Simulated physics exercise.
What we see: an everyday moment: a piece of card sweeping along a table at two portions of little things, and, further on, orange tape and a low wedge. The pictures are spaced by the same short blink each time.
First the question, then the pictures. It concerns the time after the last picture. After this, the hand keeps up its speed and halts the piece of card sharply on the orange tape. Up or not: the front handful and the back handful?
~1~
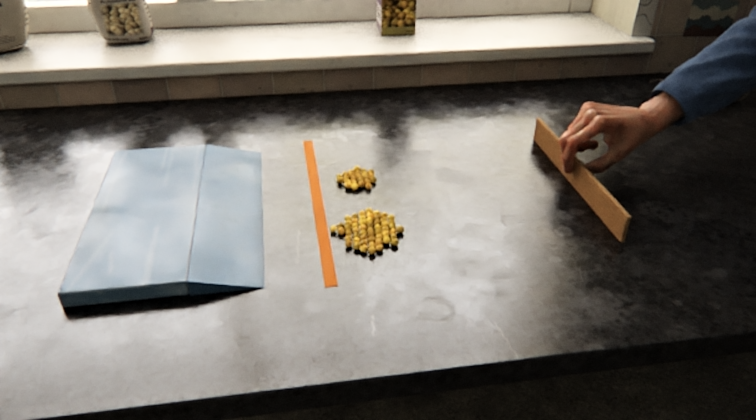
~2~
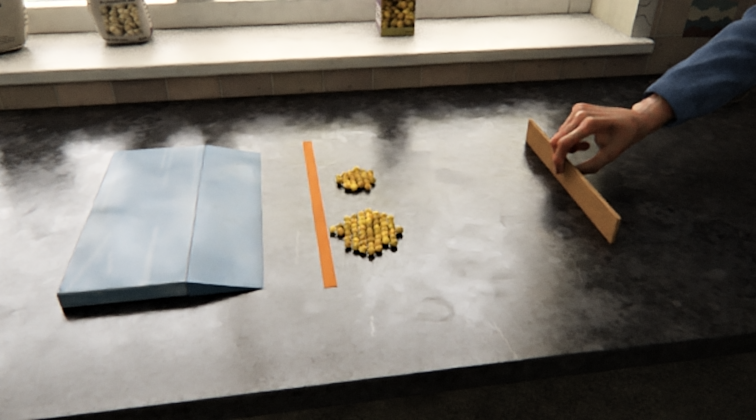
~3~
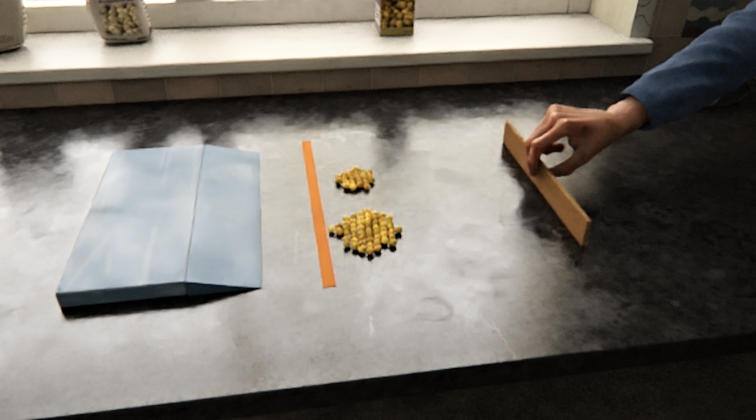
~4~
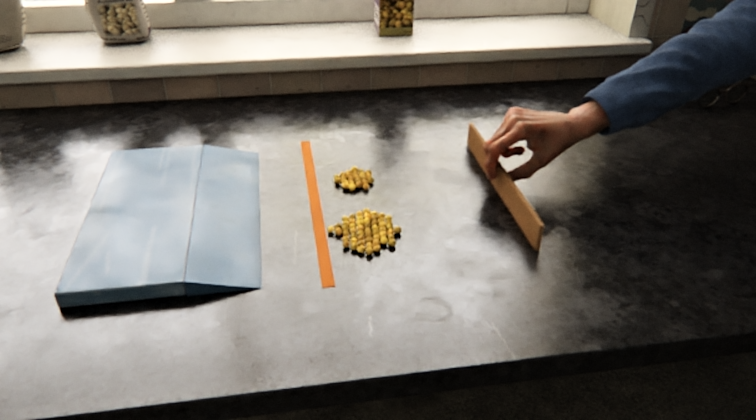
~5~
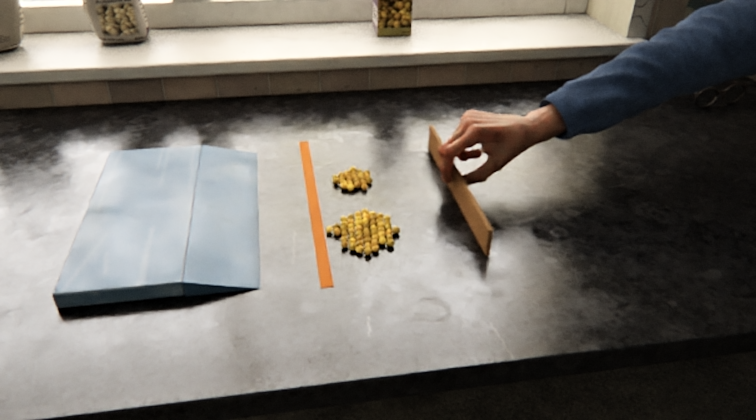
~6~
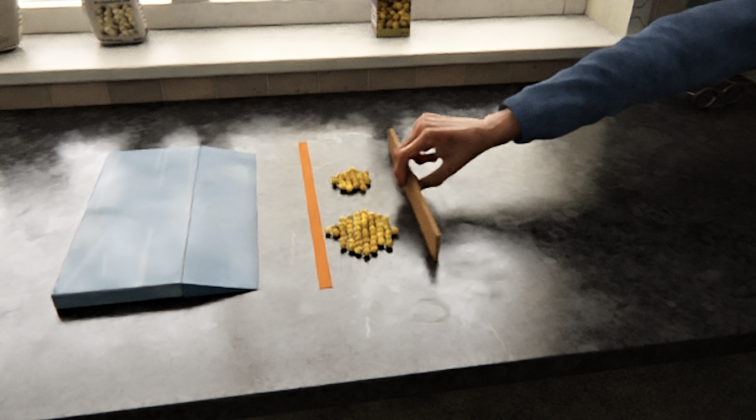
For the front handful, it gets at least part up; for the Back handful, it gets at least part up.
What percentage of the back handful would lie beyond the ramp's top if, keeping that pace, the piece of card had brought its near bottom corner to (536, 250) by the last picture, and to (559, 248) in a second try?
First 0 per cent, second 0 per cent.
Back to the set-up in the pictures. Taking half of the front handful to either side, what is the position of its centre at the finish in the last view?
At about (165, 241).
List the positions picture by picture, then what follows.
In the first picture, piece of card near (619, 220), at rest; orange tape near (309, 146); top of the ramp near (189, 270); front handful near (371, 231), some puffed corn balls; back handful near (359, 177), a few puffed corn balls.
In the second picture, piece of card near (609, 222); back handful near (358, 178).
In the third picture, piece of card near (580, 224); front handful near (369, 231).
In the fourth picture, piece of card near (534, 228); back handful near (356, 178).
In the fifth picture, piece of card near (484, 233); front handful near (367, 231).
In the sixth picture, piece of card near (434, 238); orange tape near (303, 148); top of the ramp near (183, 272); front handful near (365, 232); back handful near (354, 179).
Then, 0.08 s on from there, piece of card still moving, near (349, 179); front handful the whole lot short of the ramp; back handful the whole lot short of the ramp.
Then, 0.19 s on from there, piece of card stopped at the orange tape; front handful near a third on the ramp, near two thirds short of the ramp; back handful a little on the ramp, all but a few short of the ramp.
Then, 0.47 s on from there, piece of card stopped at the orange tape; front handful near two thirds past the top, near a third on the ramp; back handful near two thirds past the top, near a quarter on the ramp.
In the end, piece of card stopped at the orange tape; front handful near two thirds past the top, a little on the ramp, near a quarter short of the ramp; back handful near two thirds past the top, a little on the ramp, near a quarter short of the ramp.
